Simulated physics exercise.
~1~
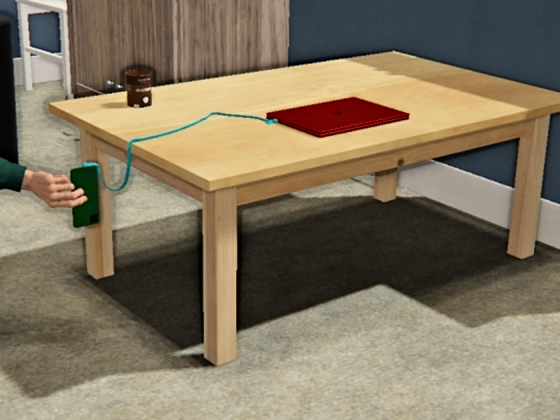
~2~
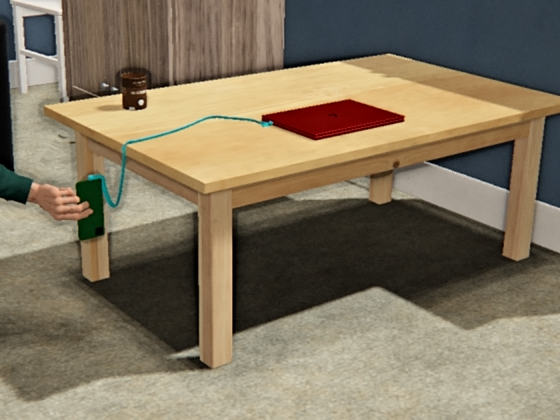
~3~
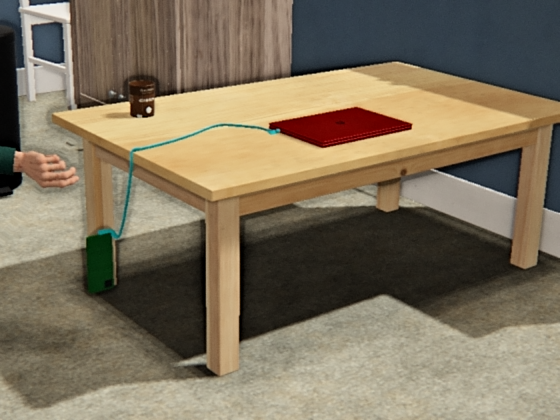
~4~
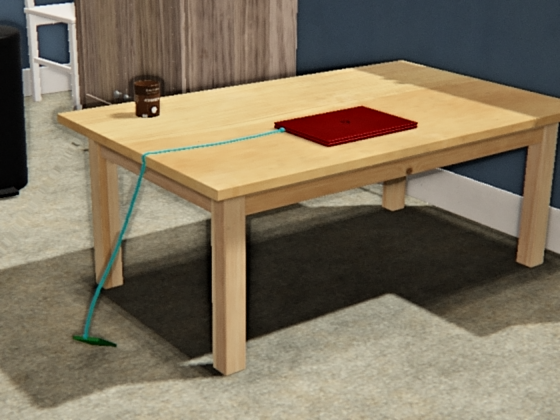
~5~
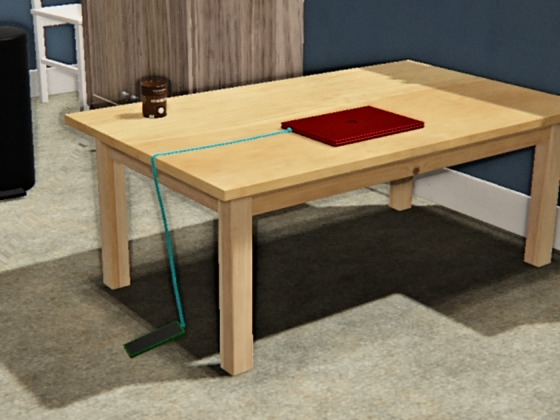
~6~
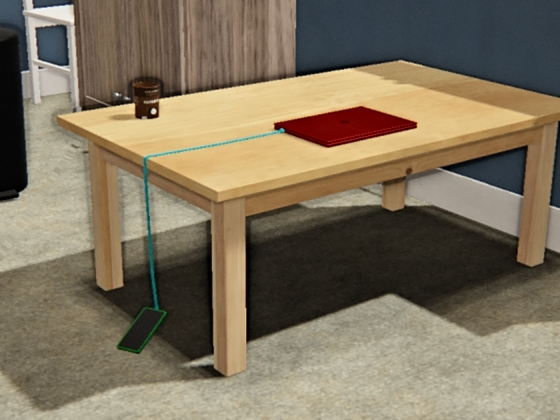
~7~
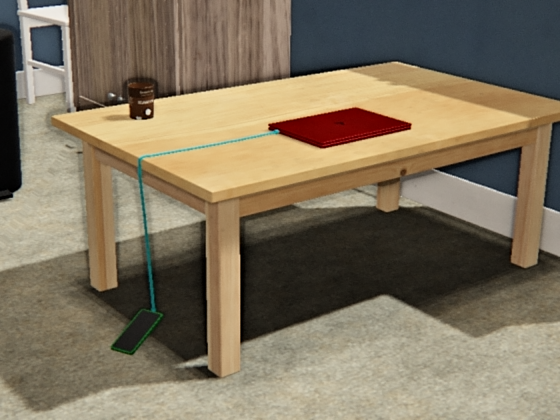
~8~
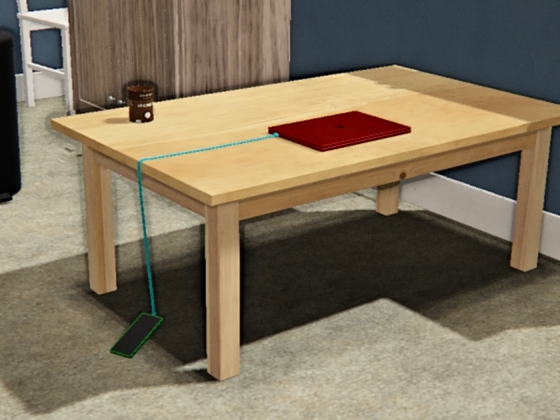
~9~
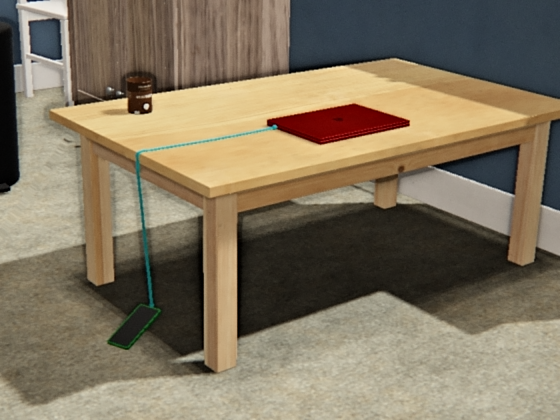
Hand releasing a green phone tied by ribbon to a red laptop, the phone dropping to the floor, laptop and cup staying put.
